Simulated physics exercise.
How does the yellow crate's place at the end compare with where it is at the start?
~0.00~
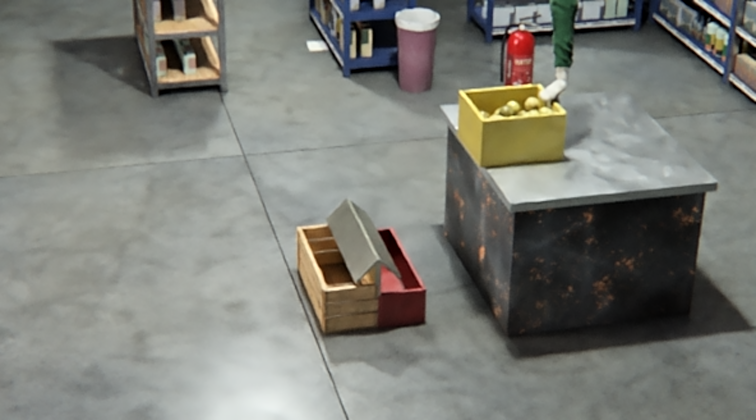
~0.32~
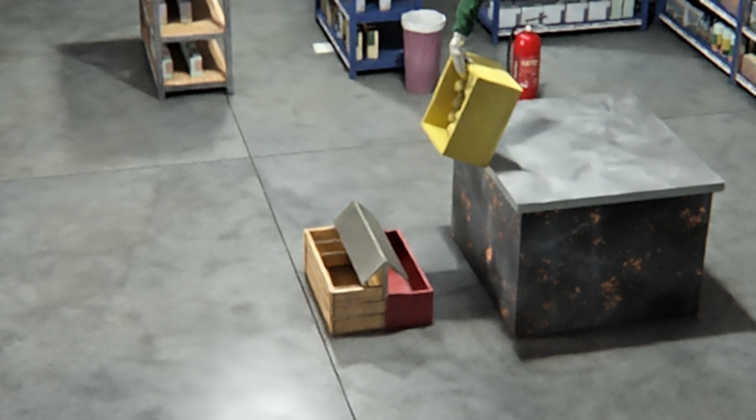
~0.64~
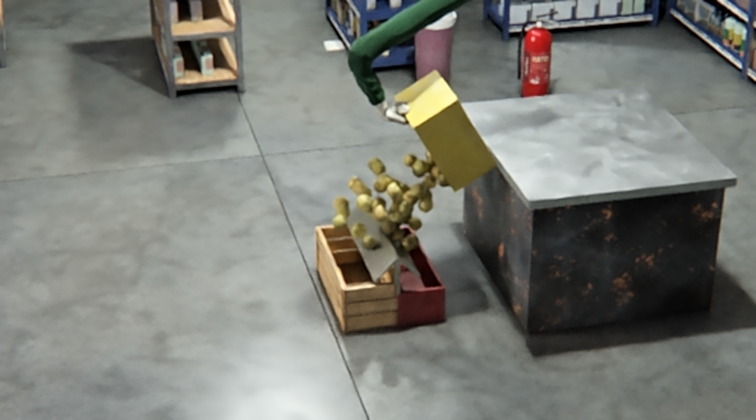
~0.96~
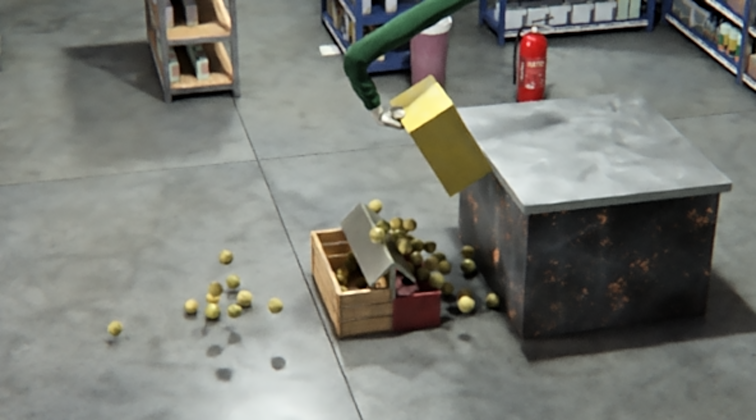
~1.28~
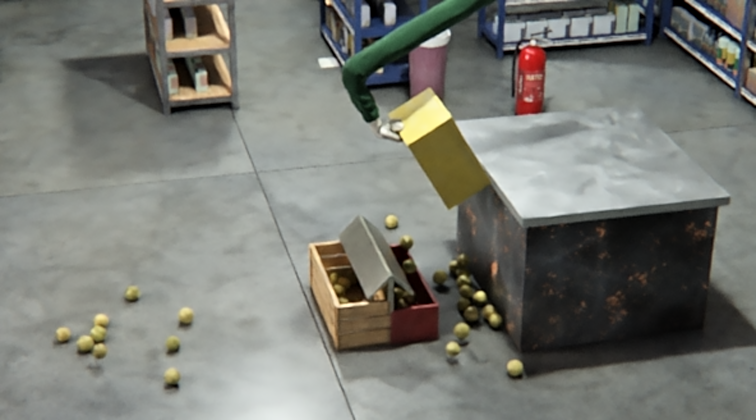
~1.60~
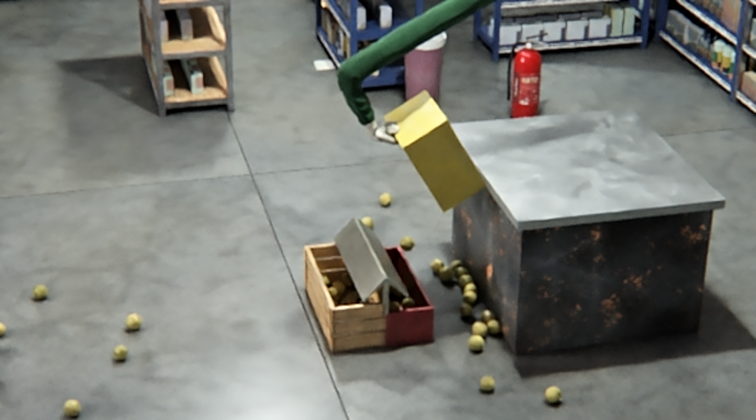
It starts on top of the bench, at the corner nearest the totes. By the end it is farther left and a little lower, held tipped over at the bench's left edge.
